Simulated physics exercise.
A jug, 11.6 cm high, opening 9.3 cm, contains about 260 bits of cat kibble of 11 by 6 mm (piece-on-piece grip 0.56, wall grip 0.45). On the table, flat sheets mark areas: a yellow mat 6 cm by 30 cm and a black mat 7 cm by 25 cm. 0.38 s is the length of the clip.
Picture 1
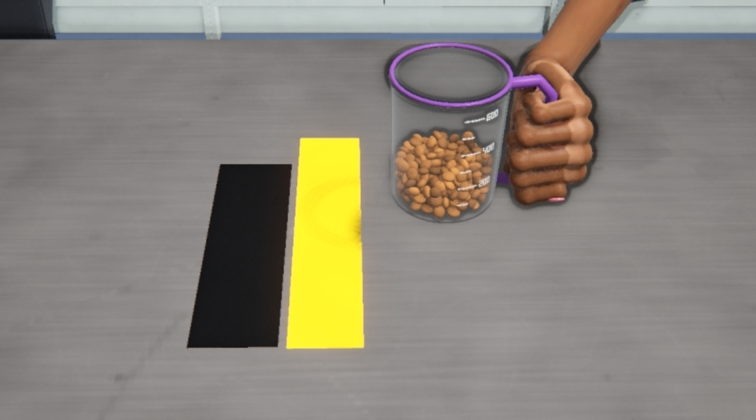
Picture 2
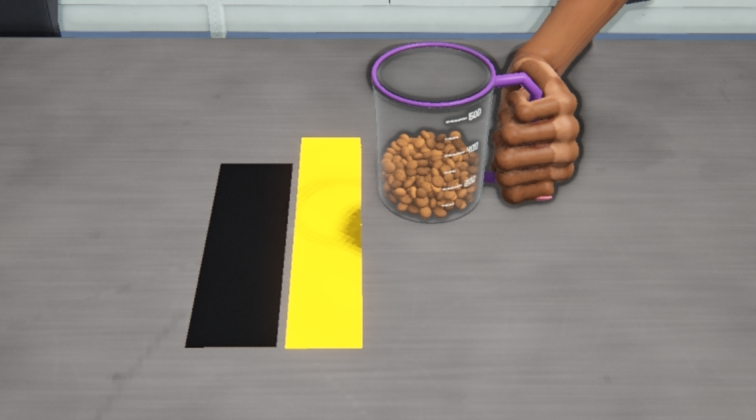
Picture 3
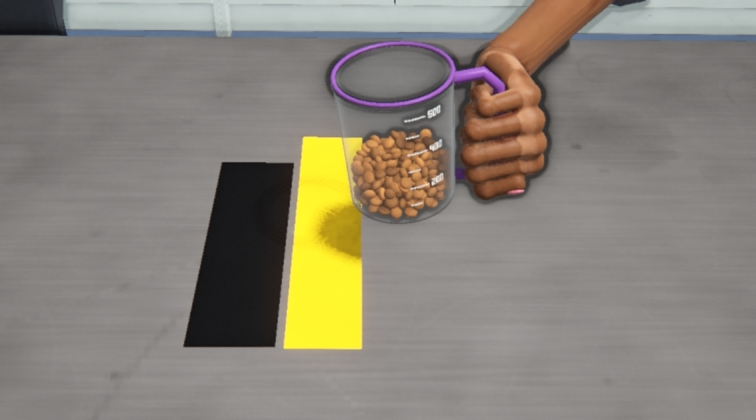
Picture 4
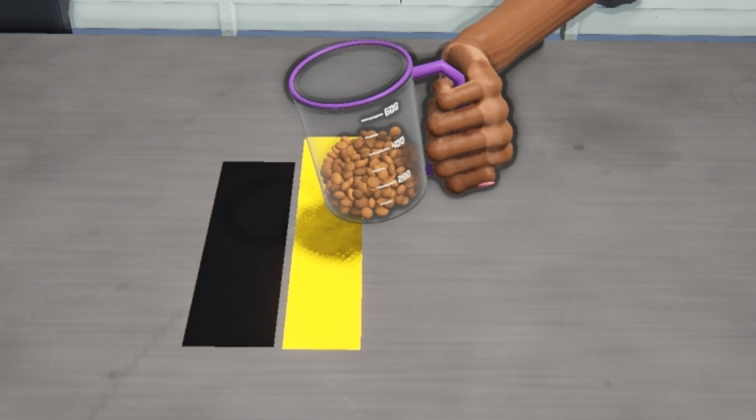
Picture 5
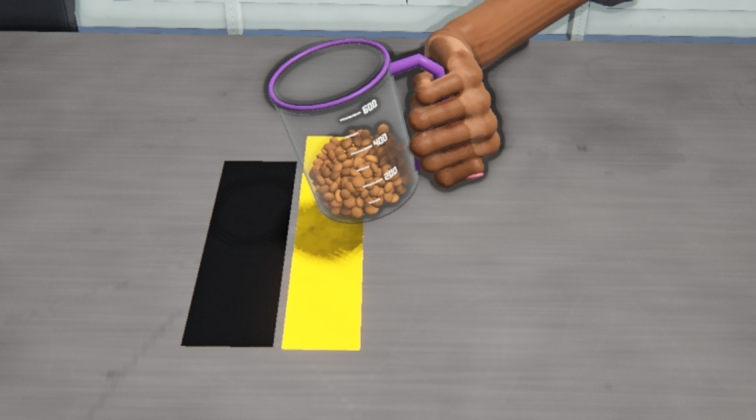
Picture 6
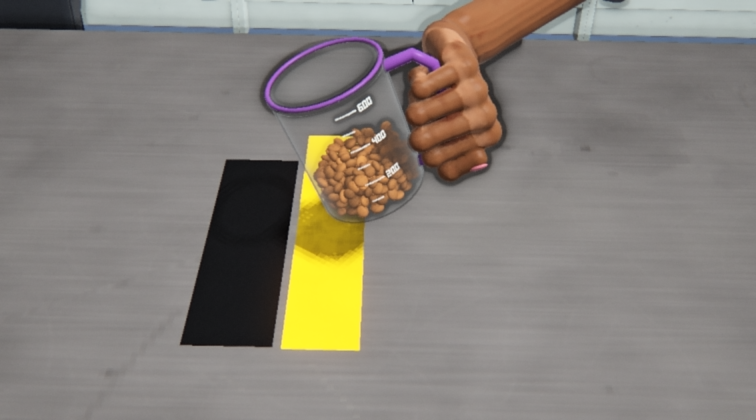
On a grey tabletop, a hand holds a clear jug with a purple rim and handle, partly filled with brown kibble, moves it left over a yellow mat beside a black one, and tilts it gradually to the left.
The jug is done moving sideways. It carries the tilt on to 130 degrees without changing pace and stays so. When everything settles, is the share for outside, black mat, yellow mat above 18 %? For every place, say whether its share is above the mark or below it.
Going through them: Outside is below the mark; black mat is above the mark; yellow mat is above the mark.
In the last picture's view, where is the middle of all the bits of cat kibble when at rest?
The centre lies near pixel (278, 242).
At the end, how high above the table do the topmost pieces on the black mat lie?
Around 2.0 cm above the table.
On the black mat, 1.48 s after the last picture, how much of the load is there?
I'd say around 5 percent.
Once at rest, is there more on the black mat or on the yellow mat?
Outcome: Greater share on the black mat.
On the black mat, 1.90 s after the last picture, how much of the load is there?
Roughly 55 percent at that point.
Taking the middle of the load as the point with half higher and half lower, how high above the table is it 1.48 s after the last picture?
About 10 cm.
Then, 0.57 s after the last picture, tilt 57 degrees; jug 100 %; middle of all pieces on or above the table near (388, 157).
Then, 1.05 s after the last picture, tilt 88 degrees; jug 100 %; middle of all pieces on or above the table near (387, 150).
Then, 1.48 s after the last picture, tilt 116 degrees; jug 95 %; middle of all pieces on or above the table near (364, 160).
Then, 1.90 s after the last picture, tilt 130 degrees; black mat 55 %, outside 5 %, yellow mat 40 %; middle of all pieces on or above the table near (277, 237).
In the end, black mat 55 %, outside 5 %, yellow mat 35 %, jug 0 %.
